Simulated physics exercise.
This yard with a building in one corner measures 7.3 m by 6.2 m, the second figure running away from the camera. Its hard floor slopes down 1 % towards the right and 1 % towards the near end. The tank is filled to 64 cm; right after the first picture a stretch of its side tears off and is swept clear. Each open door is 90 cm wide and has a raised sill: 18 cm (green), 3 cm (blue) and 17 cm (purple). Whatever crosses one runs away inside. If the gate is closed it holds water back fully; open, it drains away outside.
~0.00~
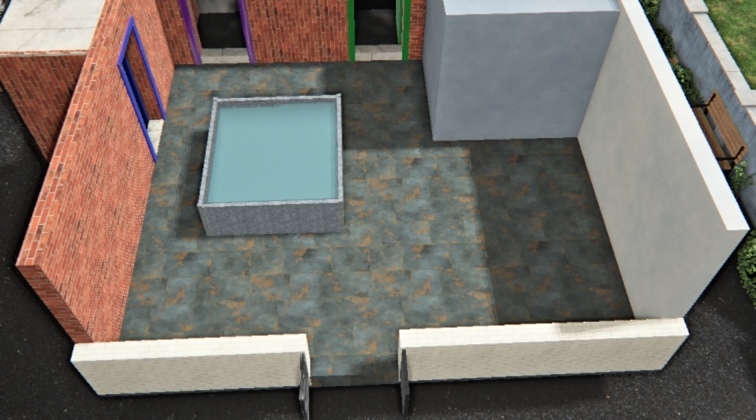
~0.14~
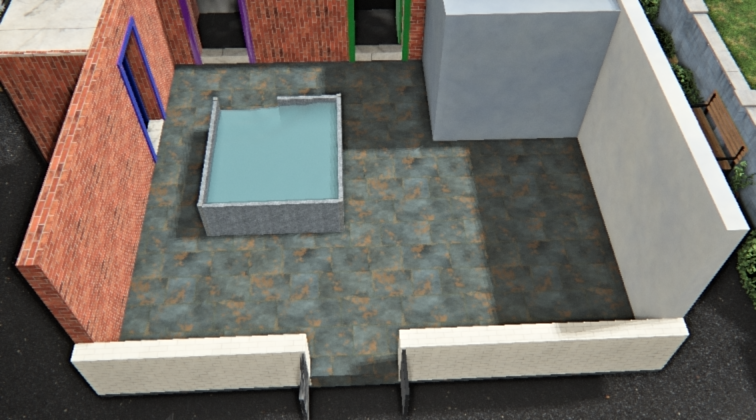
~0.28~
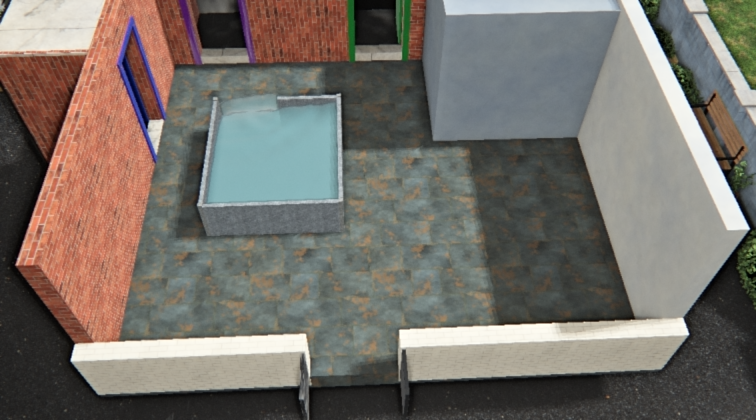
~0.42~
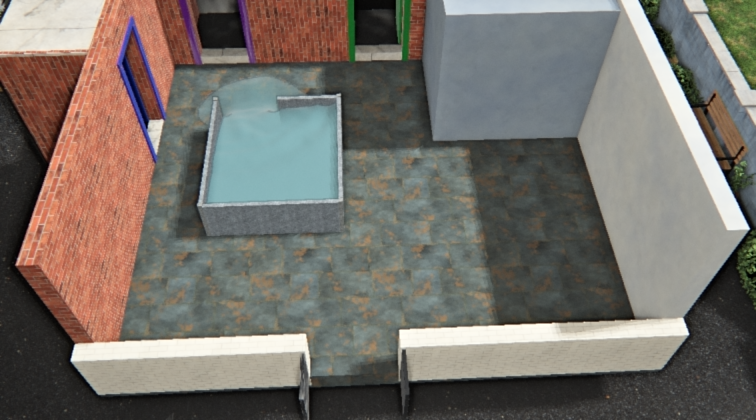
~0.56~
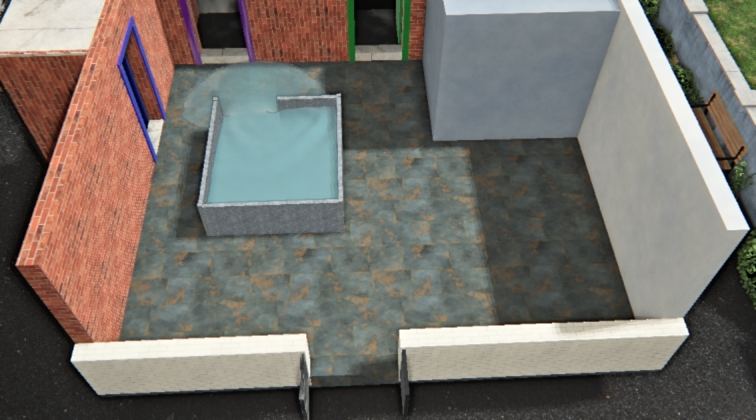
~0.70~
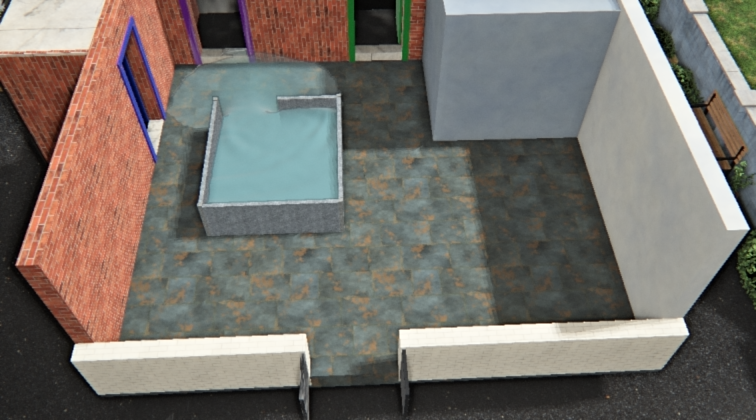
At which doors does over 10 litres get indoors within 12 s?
Door by door: At the green door it does not reach the limit; at the blue door it exceeds the limit; at the purple door it goes over the limit.
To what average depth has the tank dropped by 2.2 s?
About 40 cm.
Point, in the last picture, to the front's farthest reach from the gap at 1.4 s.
Near (383, 62).
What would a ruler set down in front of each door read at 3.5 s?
Depths in cm: Green 7, blue 7, purple 24.
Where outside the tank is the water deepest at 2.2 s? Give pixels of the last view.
Around (232, 72).
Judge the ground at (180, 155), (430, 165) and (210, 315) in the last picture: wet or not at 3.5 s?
In turn: Flooded, under water, still dry.
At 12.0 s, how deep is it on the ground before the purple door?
About 7.0 cm.
After 1.4 s water covers 15 % of the floor and is deepest (40 cm) near (175, 66); green door 5 cm at the sill, 0 L in, blue door not reached, purple door 31 cm at the sill, 28 L in.
After 2.2 s water covers 20 % of the floor and is deepest (38 cm) near (232, 72); green door 7 cm at the sill, 0 L in, blue door 3 cm at the sill, 0 L in, purple door 33 cm at the sill, 97 L in.
After 3.5 s water covers 35 % of the floor and is deepest (25 cm) near (184, 73); green door 7 cm at the sill, 0 L in, blue door 7 cm at the sill, 8 L in, purple door 24 cm at the sill, 174 L in.
After 7.0 s water covers 75 % of the floor and is deepest (16 cm) near (421, 74); green door 9 cm at the sill, 0 L in, blue door 7 cm at the sill, 38 L in, purple door 14 cm at the sill, 205 L in.
After 12.0 s water covers 95 % of the floor and is deepest (16 cm) near (613, 348); green door 7 cm at the sill, 0 L in, blue door 4 cm at the sill, 57 L in, purple door 7 cm at the sill, 205 L in.
